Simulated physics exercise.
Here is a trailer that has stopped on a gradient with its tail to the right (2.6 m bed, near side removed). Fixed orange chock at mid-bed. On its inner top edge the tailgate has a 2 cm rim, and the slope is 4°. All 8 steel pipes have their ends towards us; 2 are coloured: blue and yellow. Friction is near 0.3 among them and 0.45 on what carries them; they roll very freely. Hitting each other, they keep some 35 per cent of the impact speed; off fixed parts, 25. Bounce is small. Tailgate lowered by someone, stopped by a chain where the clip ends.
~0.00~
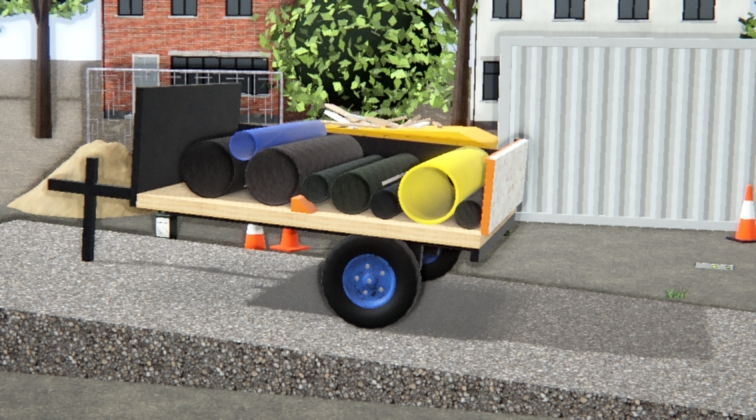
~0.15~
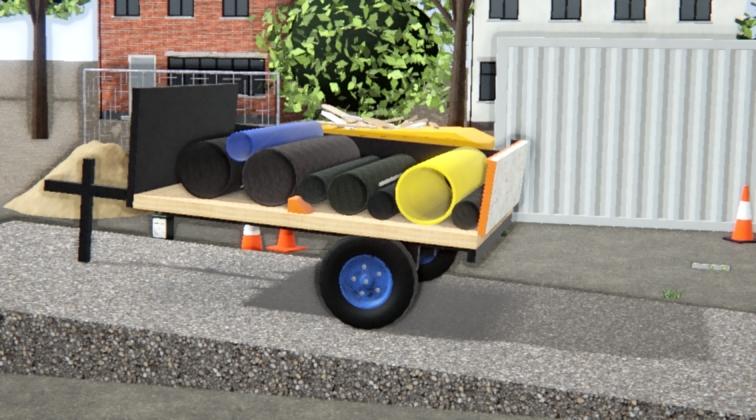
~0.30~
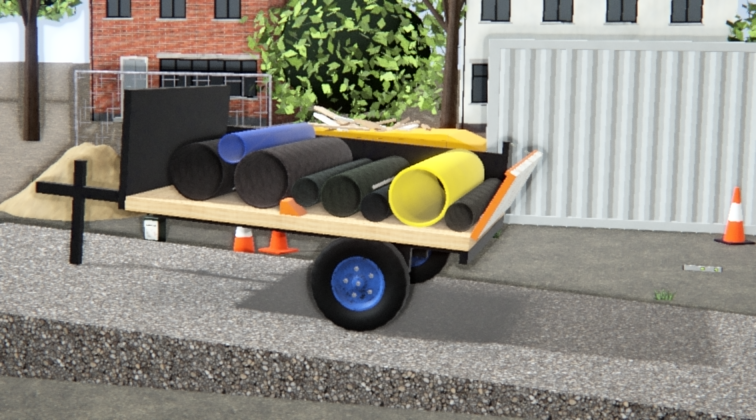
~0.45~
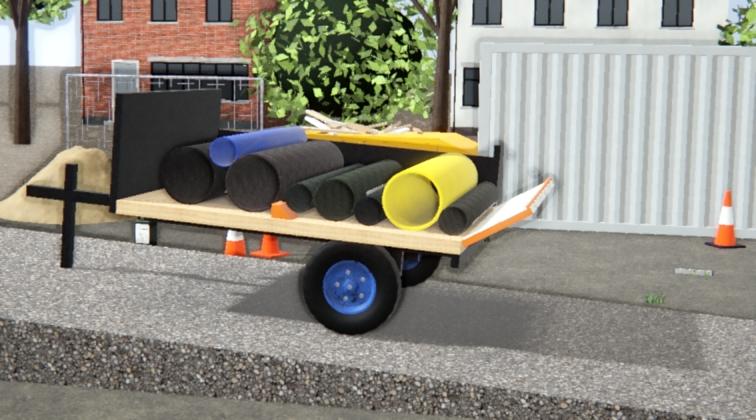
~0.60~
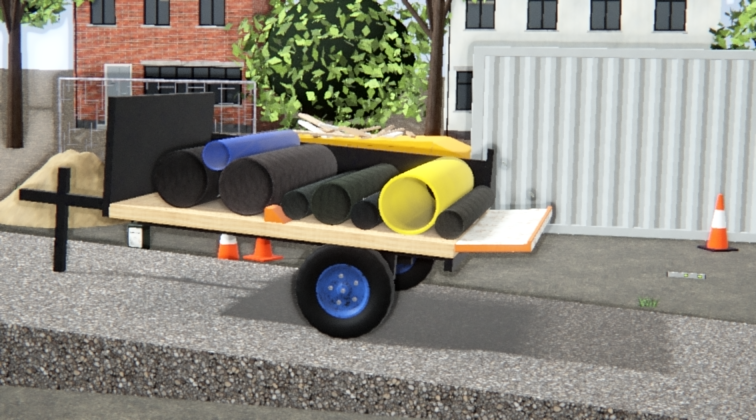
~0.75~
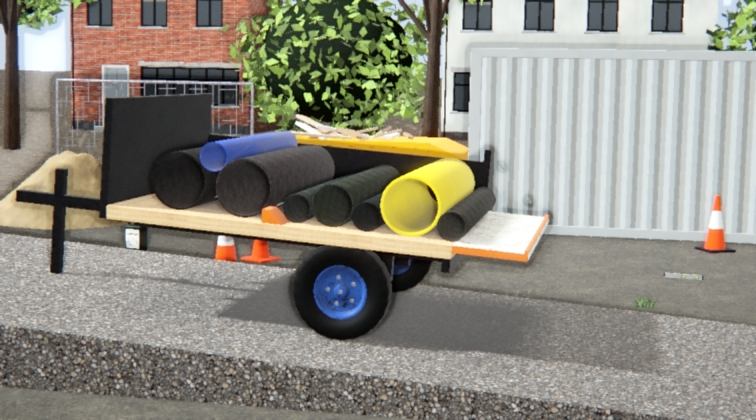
The tailgate at the right end of a parked trailer swung down from upright to roughly flat, while the black, blue and yellow pipes on the bed stayed in place beside it.
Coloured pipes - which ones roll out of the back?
Blue: Stays, yellow: Goes.
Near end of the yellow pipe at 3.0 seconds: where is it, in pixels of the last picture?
That would be about (545, 220) in pixels.
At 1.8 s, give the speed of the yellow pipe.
Estimate: Some 0.5 m/s.
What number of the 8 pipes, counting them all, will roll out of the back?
4 in total.
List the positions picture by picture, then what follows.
In the first frame, blue (242, 146), yellow (428, 195); gate 86° above level, tip at (492, 162); 7 of the 8 make up the bottom layer on the bed.
In the second frame, blue (239, 147), yellow (425, 195); gate 83° above level, tip at (493, 163).
In the third frame, blue (231, 149), yellow (418, 197); gate 60° above level, tip at (512, 177).
In the fourth frame, blue (223, 152), yellow (412, 201); gate 28° above level, tip at (529, 212).
In the fifth frame, blue (216, 156), yellow (409, 205); gate 3° above level, tip at (529, 248).
In the sixth frame, blue (213, 157), yellow (410, 207); gate 4° below level, tip at (525, 257).
By 1.8 s, blue is up on others, 185 cm short of the hinge; yellow is on the gate, 5 cm past the hinge, rolling right; 0 of 8 are out.
By 3.0 s, yellow is dropping off the gate; as before, blue; 2 of 8 are out.
Finally (9.8 s), blue is up on others, 185 cm short of the hinge; yellow is off the vehicle; 4 of 8 are out.
